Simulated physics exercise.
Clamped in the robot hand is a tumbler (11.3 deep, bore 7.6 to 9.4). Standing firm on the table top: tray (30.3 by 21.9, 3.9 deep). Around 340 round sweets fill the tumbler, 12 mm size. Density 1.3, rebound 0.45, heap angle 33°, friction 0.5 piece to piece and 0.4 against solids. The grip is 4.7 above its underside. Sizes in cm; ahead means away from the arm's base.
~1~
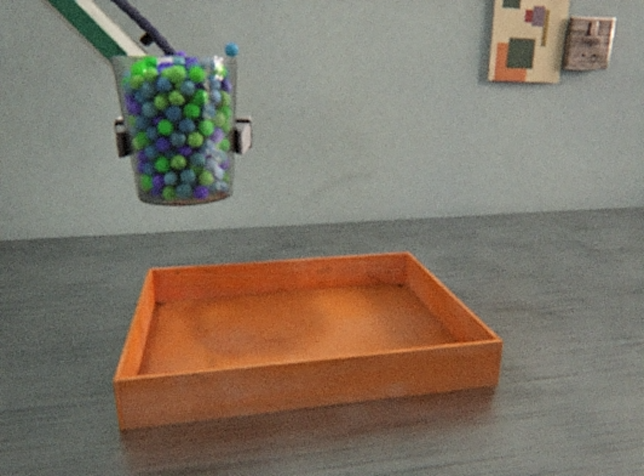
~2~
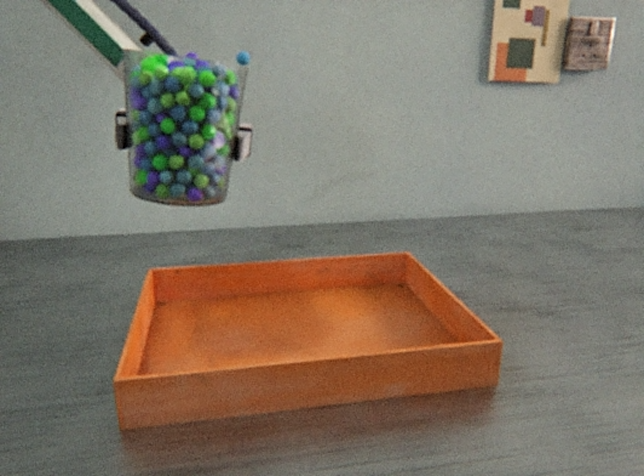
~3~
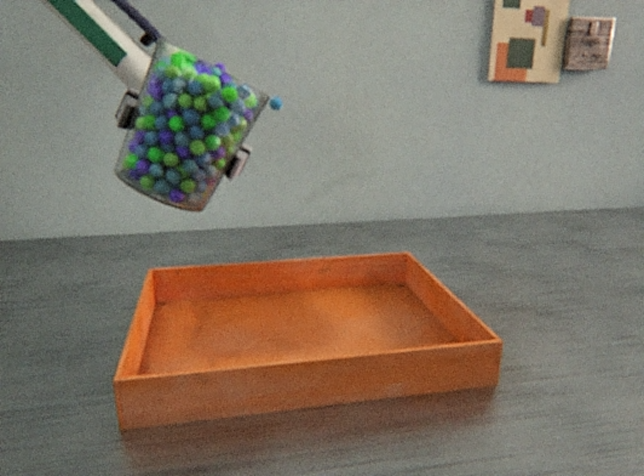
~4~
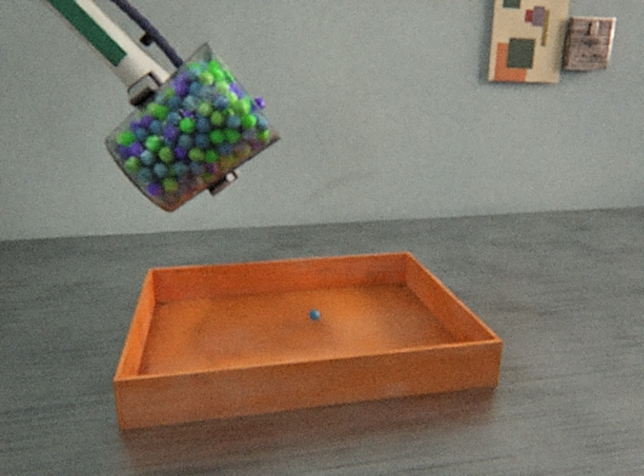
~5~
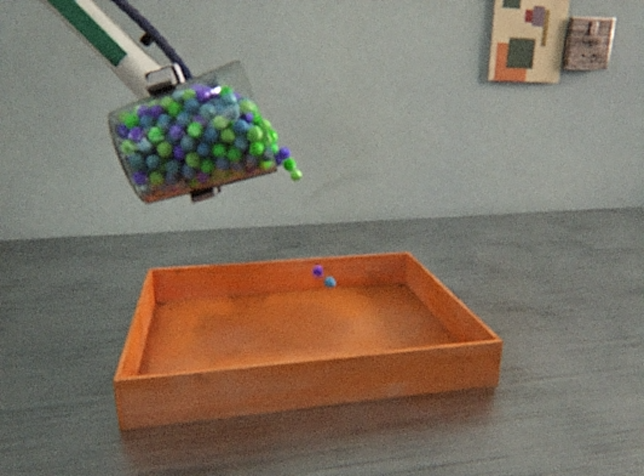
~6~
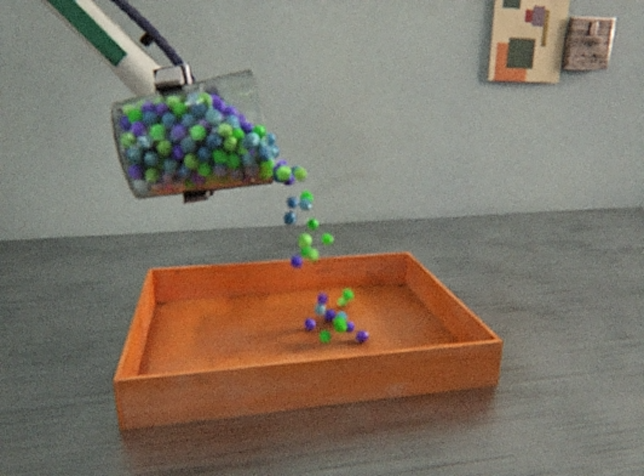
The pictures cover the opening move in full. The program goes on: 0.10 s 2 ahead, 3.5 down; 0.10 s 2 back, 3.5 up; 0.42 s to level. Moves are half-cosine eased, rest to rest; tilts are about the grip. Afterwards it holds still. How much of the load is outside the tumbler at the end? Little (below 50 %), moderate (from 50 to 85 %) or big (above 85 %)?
A little share, below 50 %, ends outside the tumbler.
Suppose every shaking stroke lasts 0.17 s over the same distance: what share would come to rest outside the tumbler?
Then about 20 per cent.
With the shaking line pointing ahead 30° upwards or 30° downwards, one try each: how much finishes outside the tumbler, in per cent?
About 75 and 40 per cent.
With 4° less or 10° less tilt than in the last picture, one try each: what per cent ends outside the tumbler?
About 20 and 15 per cent.
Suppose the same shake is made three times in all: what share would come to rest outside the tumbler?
In that case some 40 per cent.
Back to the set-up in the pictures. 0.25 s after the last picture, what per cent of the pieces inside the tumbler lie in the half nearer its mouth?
About 45 per cent.
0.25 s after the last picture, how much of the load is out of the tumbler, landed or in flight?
Near 20 per cent so far.
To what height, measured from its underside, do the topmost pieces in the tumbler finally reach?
Roughly 10.5 cm.
Then, 0.25 s after the last picture, tilted 78° forward, highest piece 23 above the table; 274 in the tumbler, 44 in the tray, 22 in flight or on a rim.
Then, 0.50 s after the last picture, tilted 16° forward, highest piece 25 above the table; 257 in the tumbler, 79 in the tray, 4 in flight or on a rim.
Then, 0.82 s after the last picture, level, highest piece 25 above the table; 257 in the tumbler, 83 in the tray.
Then, 1.87 s after the last picture, level, highest piece 25 above the table; 257 in the tumbler, 83 in the tray.
Final count, 257 in the tumbler, 83 in the tray. That is 24 % outside the tumbler.
